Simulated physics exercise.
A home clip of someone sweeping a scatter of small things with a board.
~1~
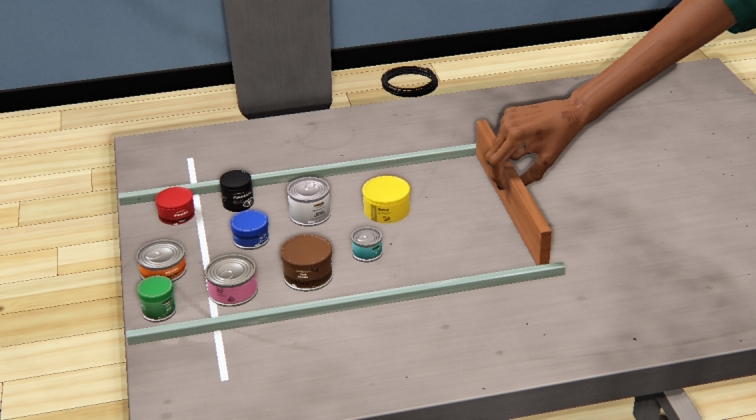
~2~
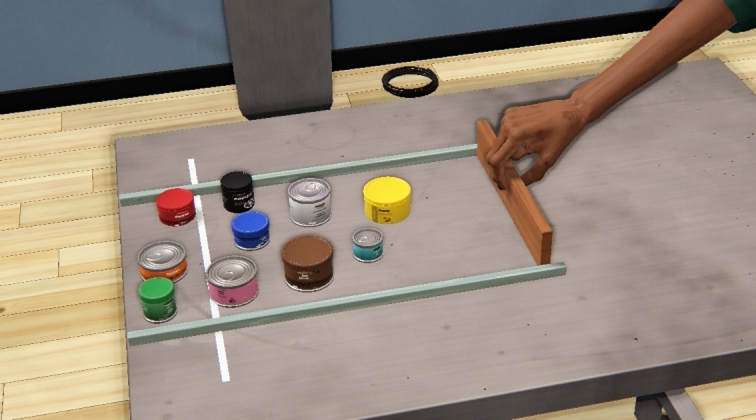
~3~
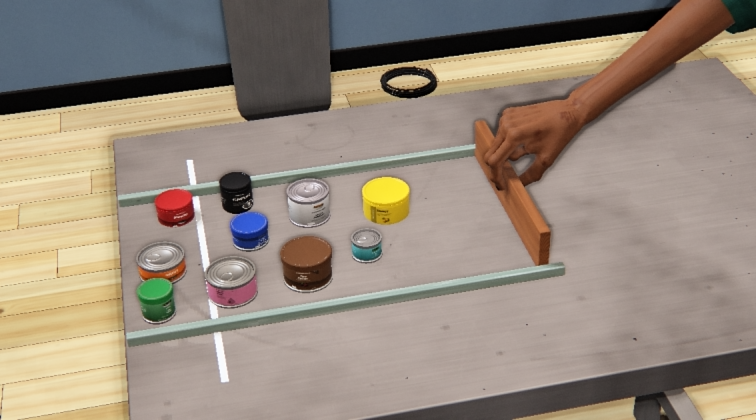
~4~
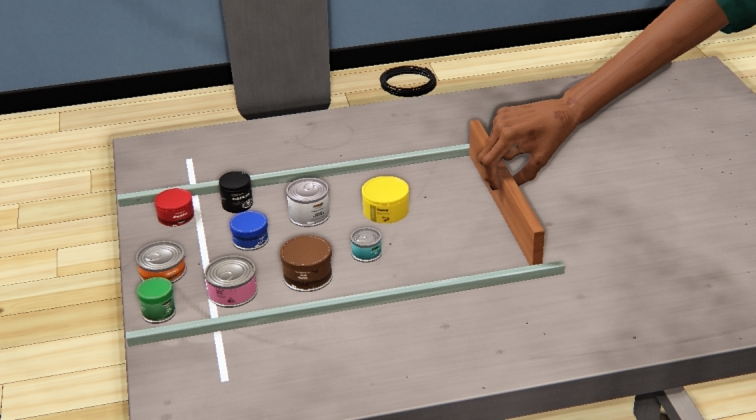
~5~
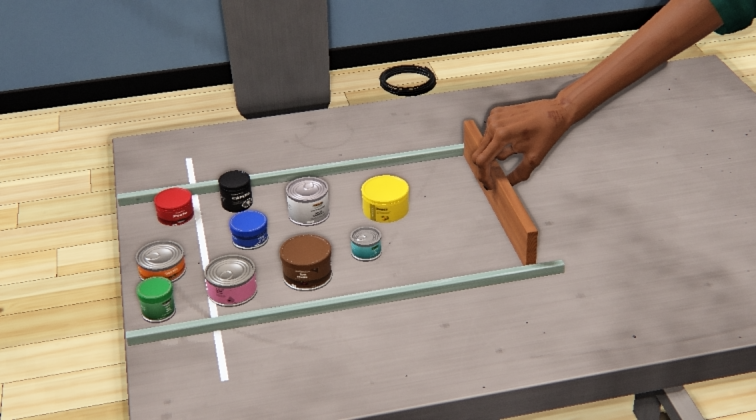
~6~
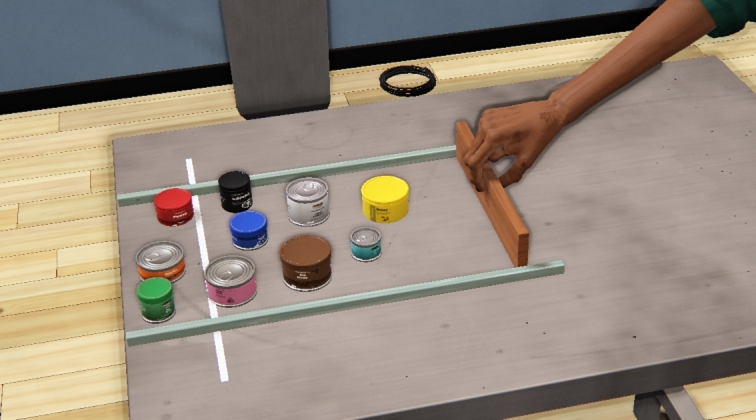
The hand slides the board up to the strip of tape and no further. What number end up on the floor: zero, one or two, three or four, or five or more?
In the end the number that fall off is one or two.
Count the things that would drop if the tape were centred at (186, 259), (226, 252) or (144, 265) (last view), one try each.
Down on the floor: 3, 1 and 5.
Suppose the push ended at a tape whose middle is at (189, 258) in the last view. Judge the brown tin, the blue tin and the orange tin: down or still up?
The brown tin remains up, the blue tin survives, the orange tin goes over.
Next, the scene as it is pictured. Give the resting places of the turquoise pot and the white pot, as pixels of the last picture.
The turquoise pot stops around (191, 265); the white pot around (165, 215).
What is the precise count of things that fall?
Exactly 2.
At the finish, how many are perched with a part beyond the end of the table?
Overhanging: 1.
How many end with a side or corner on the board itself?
That makes 4.
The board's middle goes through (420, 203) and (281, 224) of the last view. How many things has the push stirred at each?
First 0, then 7.
Soon after, none off yet; green pot at rest near (157, 300); orange tin at rest near (161, 264); red tub at rest near (174, 208).
At rest, the number that fall off is one or two; fallen, orange tin and green pot.
